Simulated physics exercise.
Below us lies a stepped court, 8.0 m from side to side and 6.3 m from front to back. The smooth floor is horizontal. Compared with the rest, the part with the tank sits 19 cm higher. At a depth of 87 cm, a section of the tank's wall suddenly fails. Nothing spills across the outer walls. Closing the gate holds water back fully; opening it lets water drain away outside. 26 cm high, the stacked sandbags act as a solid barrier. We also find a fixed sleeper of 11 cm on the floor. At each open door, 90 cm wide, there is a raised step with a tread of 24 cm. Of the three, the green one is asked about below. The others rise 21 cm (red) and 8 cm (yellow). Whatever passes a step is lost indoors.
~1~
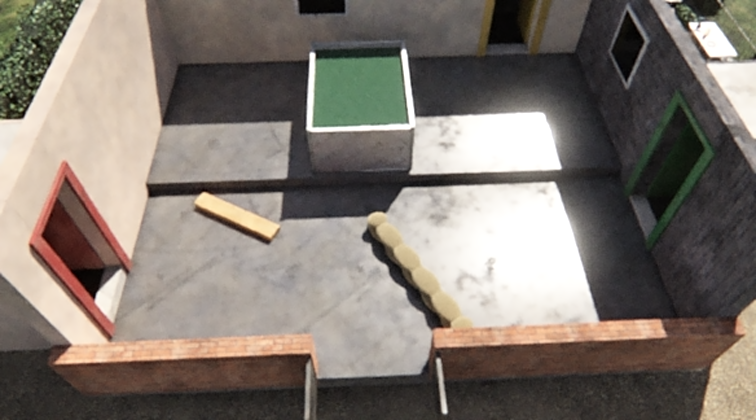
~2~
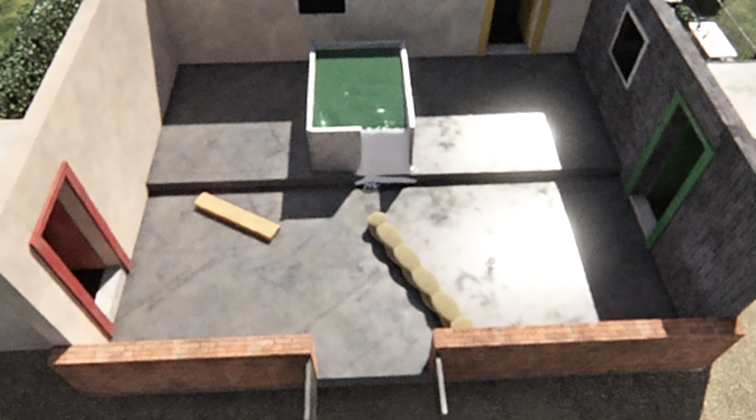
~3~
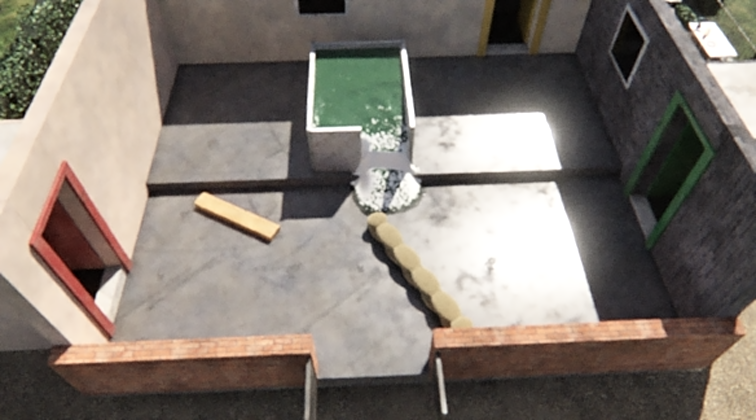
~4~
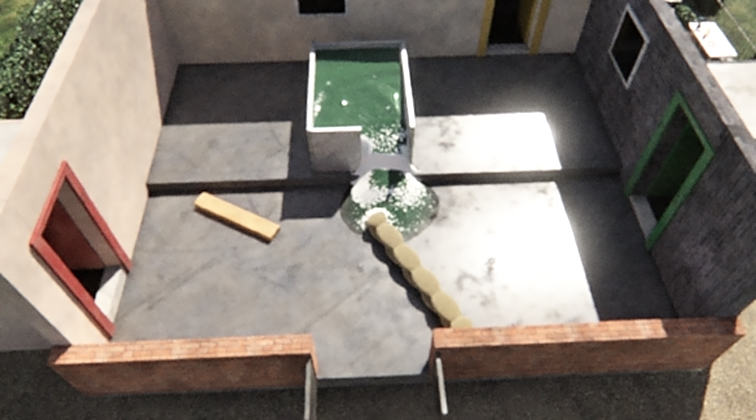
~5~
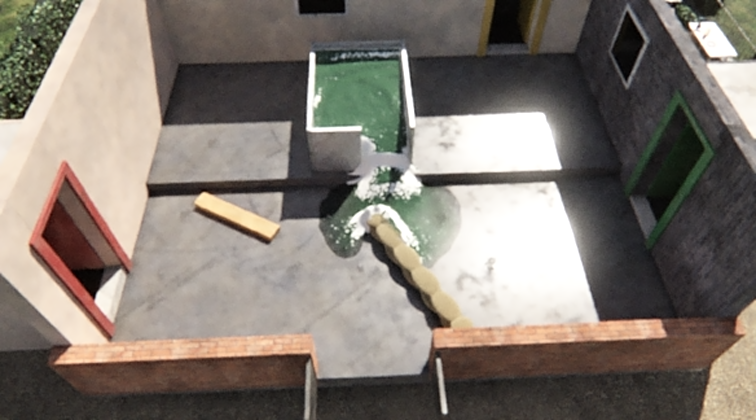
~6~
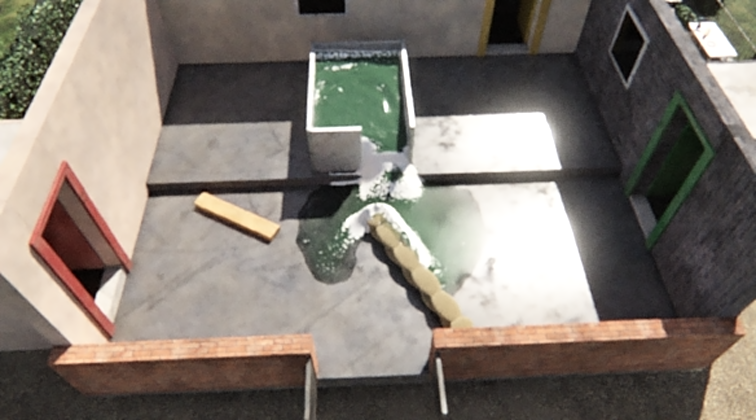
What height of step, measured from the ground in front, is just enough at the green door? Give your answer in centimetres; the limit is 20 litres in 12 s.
About 12 cm.
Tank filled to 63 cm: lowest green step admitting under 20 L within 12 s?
Some 9.0 cm.
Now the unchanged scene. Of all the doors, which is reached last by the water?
Last: Yellow.
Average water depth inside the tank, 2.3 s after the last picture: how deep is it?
The mean depth is roughly 39 cm.
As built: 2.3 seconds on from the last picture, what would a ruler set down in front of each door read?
Door depths (cm): Red = 11, green = 8, yellow = 0.
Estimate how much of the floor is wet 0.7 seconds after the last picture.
Close to 25 per cent is wet.
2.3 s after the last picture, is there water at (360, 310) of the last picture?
That spot is swamped.
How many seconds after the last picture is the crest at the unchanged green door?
The level tops out around 7.5 s.
Then, 0.7 s after the last picture water covers 25 % of the floor, deepest (46 cm) near (377, 220); it has not reached the green door.
Then, 2.3 s after the last picture water covers 40 % of the floor, deepest (44 cm) near (675, 321); 8 cm at the green door, 1 litre in over its 8 cm step.
Then, 11.3 s after the last picture water covers 55 % of the floor, deepest (17 cm) near (672, 346); 12 cm at the green door, 85 litres in over its 8 cm step.
At the green door as built, the water peaked near 14 cm, 7.7 s after the last picture.
Run again over the same 12 s with other heights there, 35 litres in over 10.5 cm, 7 litres over 14 cm. The limit of 20 litres is kept from about 12 cm up.
